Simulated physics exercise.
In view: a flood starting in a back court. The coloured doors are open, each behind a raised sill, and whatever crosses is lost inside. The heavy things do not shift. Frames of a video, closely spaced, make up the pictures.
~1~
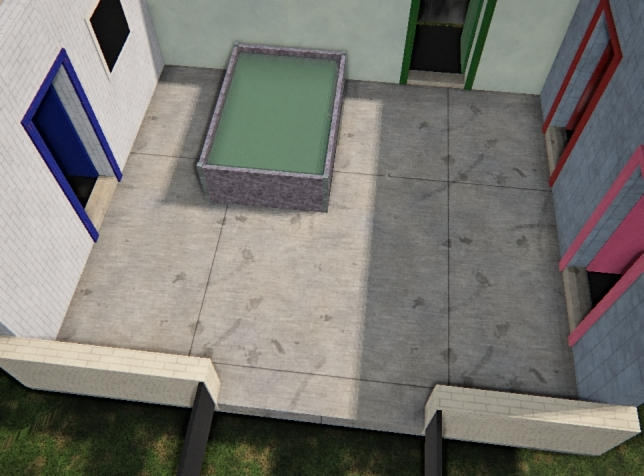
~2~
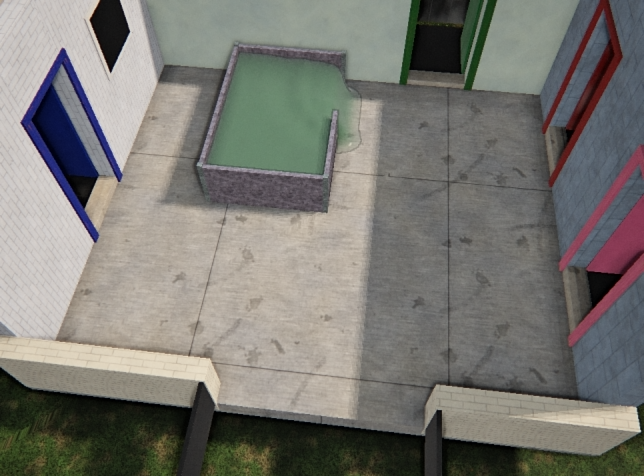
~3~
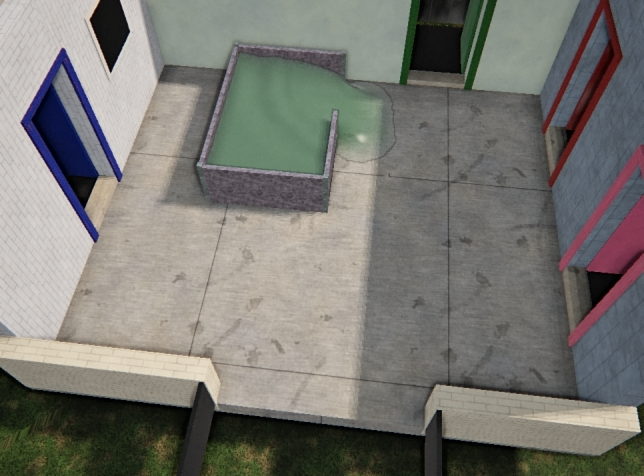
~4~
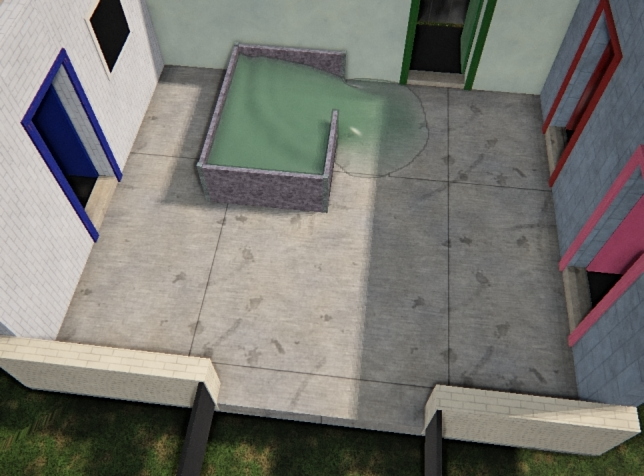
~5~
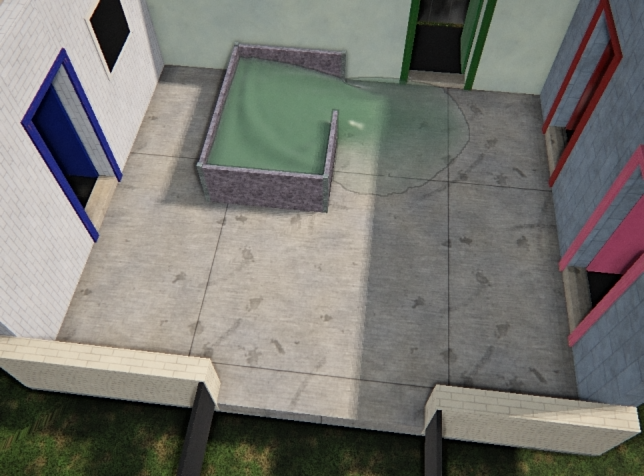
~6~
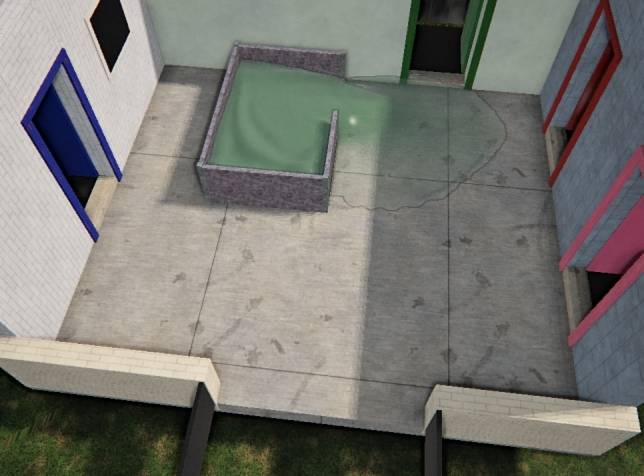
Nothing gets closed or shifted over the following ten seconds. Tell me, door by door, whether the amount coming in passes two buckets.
The pink door is not overrun past two buckets. The blue door is not overrun past two buckets. The red door is overrun past two buckets. The green door is overrun past two buckets.
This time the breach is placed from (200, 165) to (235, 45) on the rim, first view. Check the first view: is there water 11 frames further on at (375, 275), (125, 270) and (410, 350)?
Going in your order, I'd say still bare, then drenched, then still bare.
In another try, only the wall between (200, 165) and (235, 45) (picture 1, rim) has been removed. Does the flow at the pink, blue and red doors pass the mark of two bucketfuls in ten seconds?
The pink door stays under; the blue door takes more; the red door stays under.
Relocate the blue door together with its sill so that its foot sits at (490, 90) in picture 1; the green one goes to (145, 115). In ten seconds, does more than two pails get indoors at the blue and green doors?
Blue: Exceeds the limit; green: Falls short.
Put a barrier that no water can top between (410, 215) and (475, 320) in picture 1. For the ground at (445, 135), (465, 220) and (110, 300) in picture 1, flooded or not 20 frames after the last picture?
Taking the points in the order given, they are inundated, inundated and high and dry.
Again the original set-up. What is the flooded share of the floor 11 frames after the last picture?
That works out to some 30 in a hundred.
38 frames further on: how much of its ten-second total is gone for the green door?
Close to 90 %.
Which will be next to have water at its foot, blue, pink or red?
I'd say it's the one in red.
A moment on, water covers 25 % of the floor; the pink door not reached, the blue door not reached, the red door under two buckets in, the green door under two buckets in.
Next, water covers 30 % of the floor; the pink door wet at the sill, nothing in, the blue door not reached, the red door over two buckets in, the green door over two buckets in.
Then, water covers 45 % of the floor; the pink door wet at the sill, nothing in, the blue door not reached, the red door over two buckets in, the green door over two buckets in.
Later, water covers 70 % of the floor; the pink door wet at the sill, nothing in, the blue door not reached, the red door far over two buckets in, the green door far over two buckets in.
In the end, water covers 95 % of the floor; the pink door wet at the sill, nothing in, the blue door wet at the sill, nothing in, the red door far over two buckets in, the green door far over two buckets in.
